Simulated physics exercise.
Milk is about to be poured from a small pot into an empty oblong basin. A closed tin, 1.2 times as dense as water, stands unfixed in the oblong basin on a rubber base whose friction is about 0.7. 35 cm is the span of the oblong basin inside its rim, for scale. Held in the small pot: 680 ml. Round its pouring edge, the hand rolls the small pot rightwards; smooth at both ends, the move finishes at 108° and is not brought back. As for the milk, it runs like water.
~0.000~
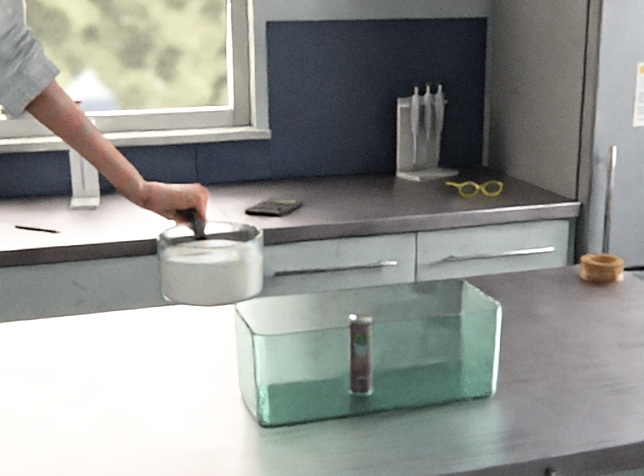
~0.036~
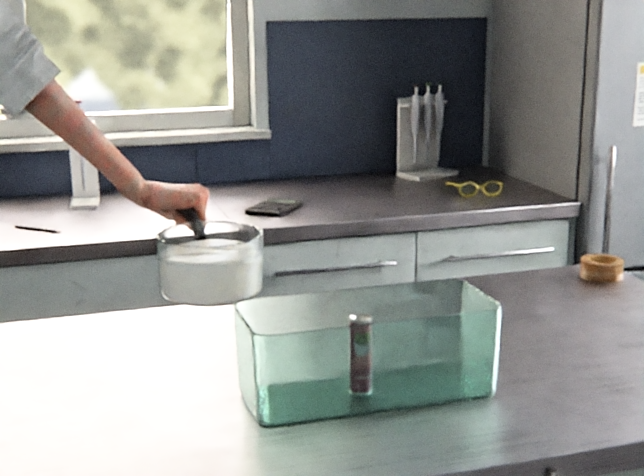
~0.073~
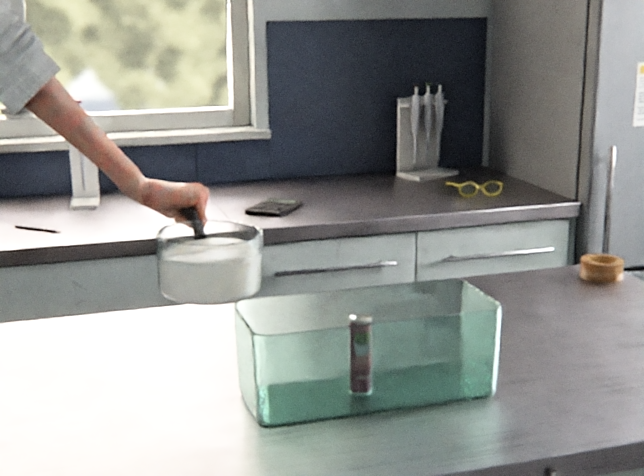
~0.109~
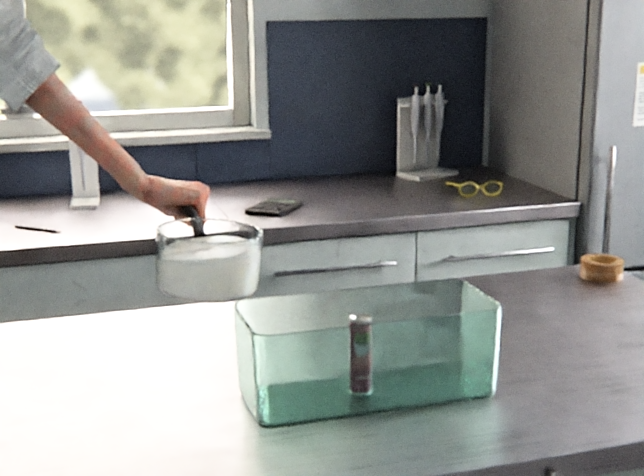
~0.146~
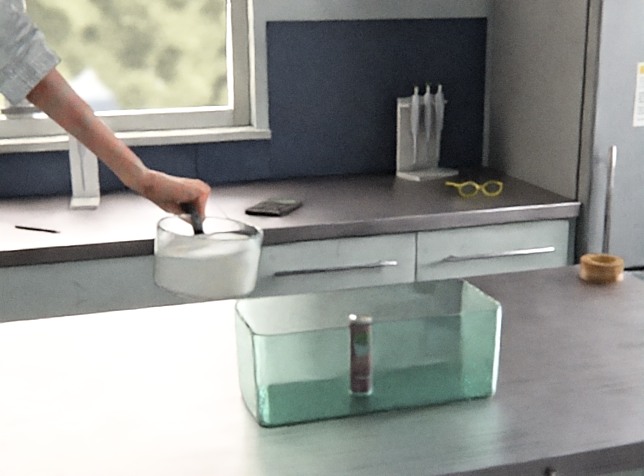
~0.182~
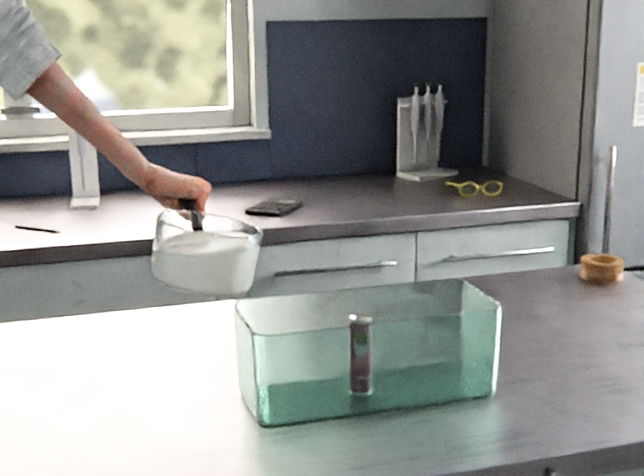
A hand holds a small pot of milk level and nearly still above the counter, to the left of a clear oblong basin with a closed tin in it. The hand then slowly rolls the pot slightly rightwards, its left side lifting a little while the milk stays inside.
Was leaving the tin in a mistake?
I'd say it will come down.
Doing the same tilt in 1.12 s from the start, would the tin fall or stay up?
The tin tips over.
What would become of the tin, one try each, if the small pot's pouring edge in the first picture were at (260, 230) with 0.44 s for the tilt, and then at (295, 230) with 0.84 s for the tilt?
Try 1: Tipped over; try 2: Still standing.
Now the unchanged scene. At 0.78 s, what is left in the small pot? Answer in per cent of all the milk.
10 in a hundred, give or take.
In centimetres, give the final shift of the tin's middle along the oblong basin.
It finishes around 8.5 cm from where it began.
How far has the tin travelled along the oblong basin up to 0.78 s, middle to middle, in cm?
Near 1 cm.
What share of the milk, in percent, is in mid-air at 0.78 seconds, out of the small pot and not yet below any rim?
Near 26 percent.
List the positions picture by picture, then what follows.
In the first frame, it leans 0°; its right rim is at (261, 232); the milk meets the walls at (160, 256) and (258, 248); the oblong basin's rim runs from (243, 320) to (482, 294); the tin's top is at (360, 321).
In the second frame, it leans 0°; its right rim is at (261, 232); the milk meets the walls at (160, 256) and (258, 247).
In the third frame, it leans 2°; its right rim is at (260, 232); the milk meets the walls at (160, 255) and (257, 245).
In the fourth frame, it leans 4°; its right rim is at (260, 232); the milk meets the walls at (159, 254) and (257, 243).
In the fifth frame, it leans 8°; its right rim is at (260, 232); the milk meets the walls at (157, 252) and (256, 240).
In the sixth frame, it leans 12°; its right rim is at (260, 232); the milk meets the walls at (155, 247) and (255, 237).
By 0.53 s the tilt is 75° and 71 per cent is still to pour; the tin stands where it began.
By 0.78 s the tilt is 107° and 10 per cent is still to pour; the tin leans 8°.
By 1.05 s the tilt is 108° and 0 per cent is still to pour; the tin lies on its side.
By 1.34 s the tilt is 108° and 0 per cent is still to pour; the tin lies on its side.
At rest the tin lies on its side.
